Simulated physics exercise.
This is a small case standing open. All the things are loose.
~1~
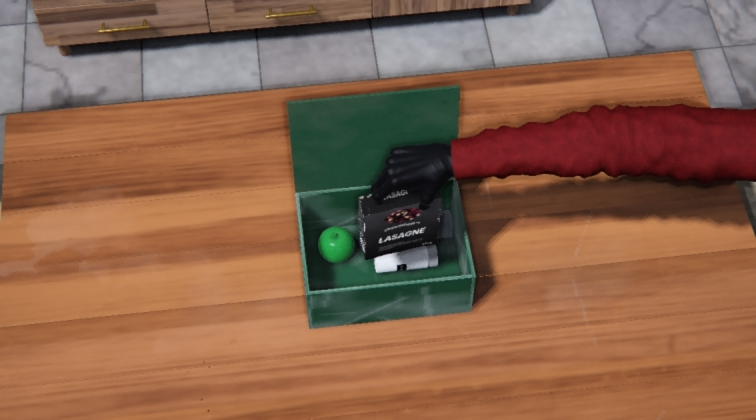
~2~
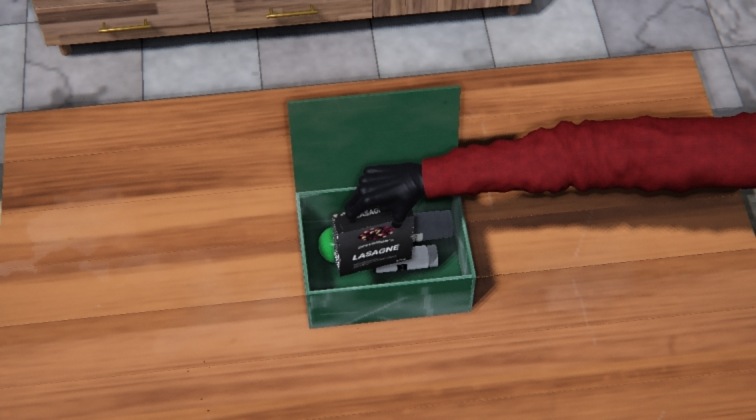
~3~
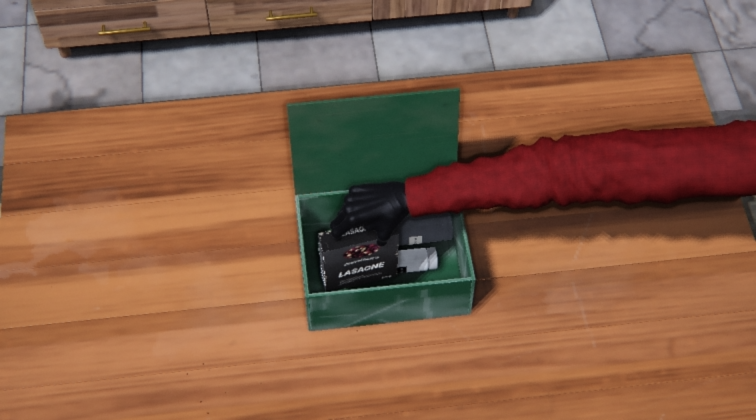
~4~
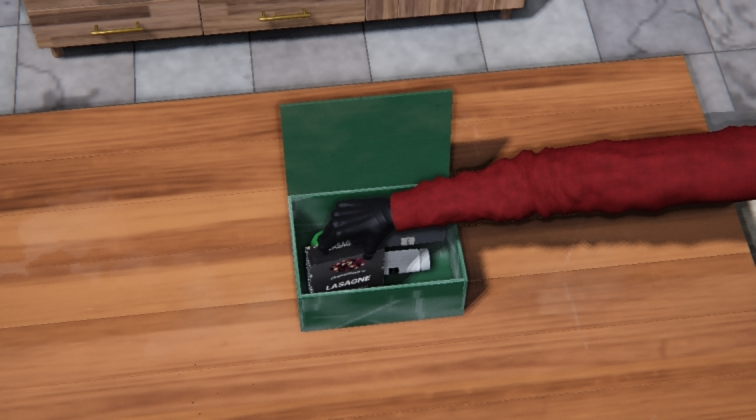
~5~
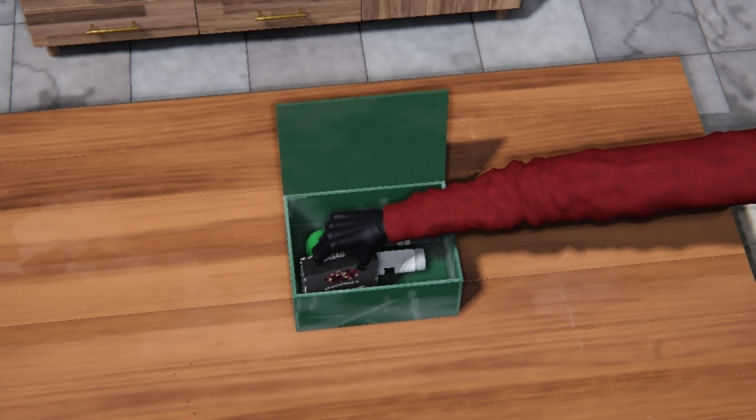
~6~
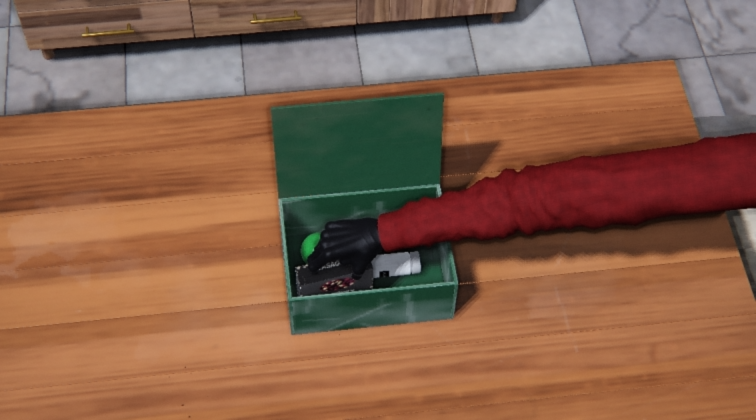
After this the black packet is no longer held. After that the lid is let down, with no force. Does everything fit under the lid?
The lid is held up.
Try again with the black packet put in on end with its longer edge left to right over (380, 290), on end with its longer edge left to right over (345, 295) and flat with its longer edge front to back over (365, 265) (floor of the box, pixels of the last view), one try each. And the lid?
In the first case it stays ajar; in the second case it stays ajar; in the third case it closes.
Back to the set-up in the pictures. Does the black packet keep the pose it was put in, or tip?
It keeps its pose.
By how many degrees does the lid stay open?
Some 8° above the rim.
Then, 1.40 s past the last view, lid 72° above the rim.
Then, 1.90 s past the last view, lid 38° above the rim.
Finally, lid 8° above the rim; all 4 still in place. Final places as the last picture's camera would see them, black packet near (335, 288).
